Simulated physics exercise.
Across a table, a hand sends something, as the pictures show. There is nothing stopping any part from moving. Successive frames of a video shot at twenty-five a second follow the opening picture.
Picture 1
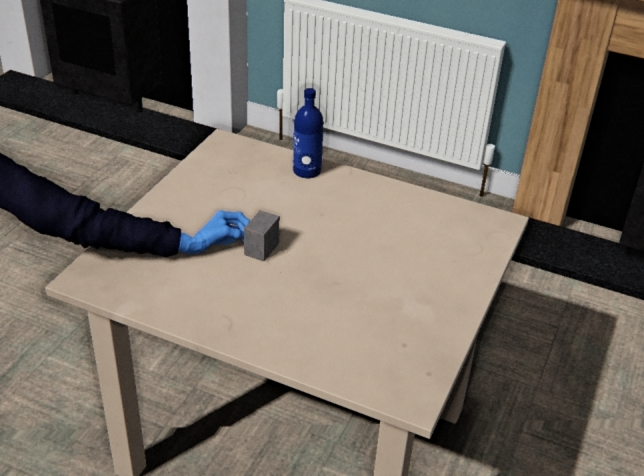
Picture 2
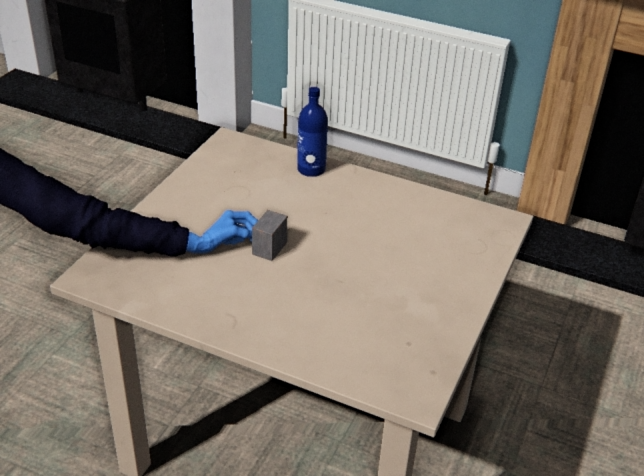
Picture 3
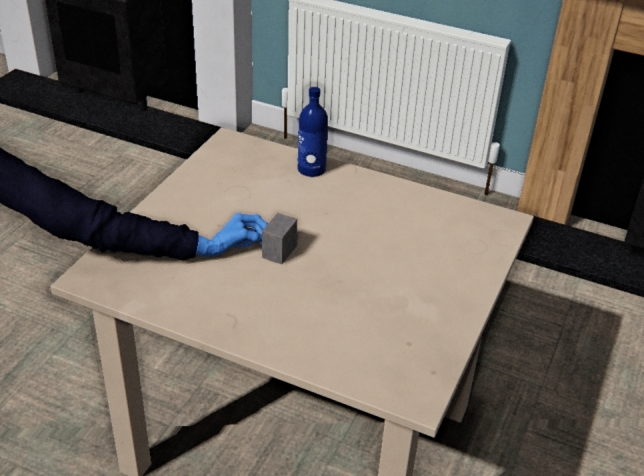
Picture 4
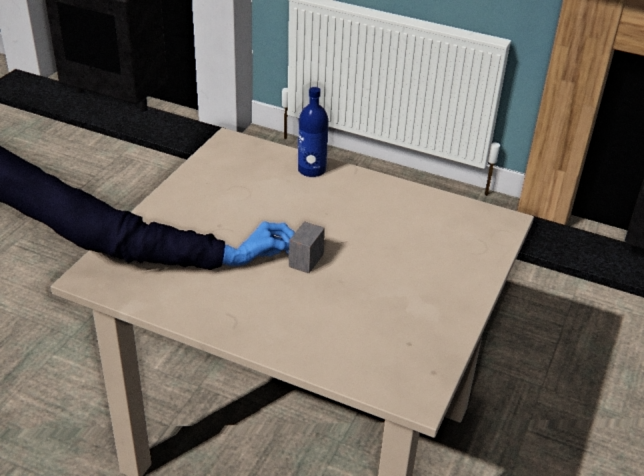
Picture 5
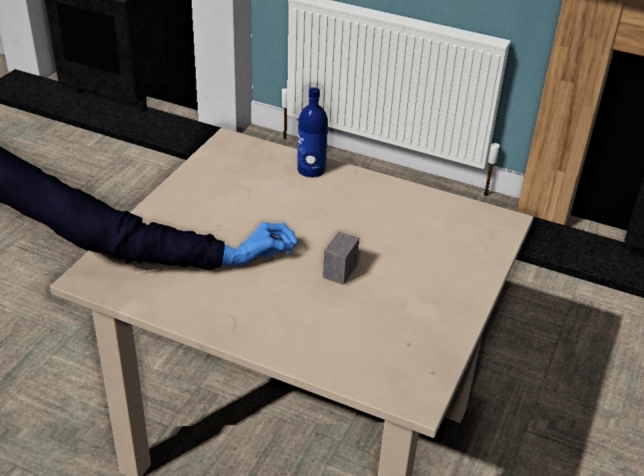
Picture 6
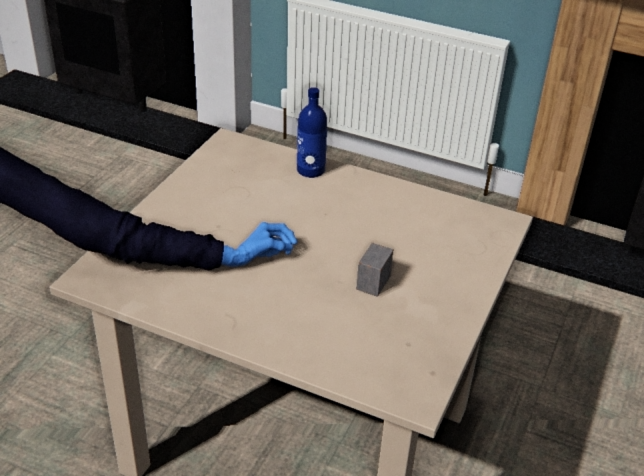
A grey block was pushed slowly to the right across a table by a blue-gloved hand, then slid on away from the hand, toward the viewer's right, while a blue bottle stood behind.
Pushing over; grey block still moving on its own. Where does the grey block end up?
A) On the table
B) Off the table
Option B: Off the table.
Then, 0.30 s after the last picture, grey block now off the table.
Then, 0.50 s after the last picture, things are still on the move.
By the end, off the table, grey block.
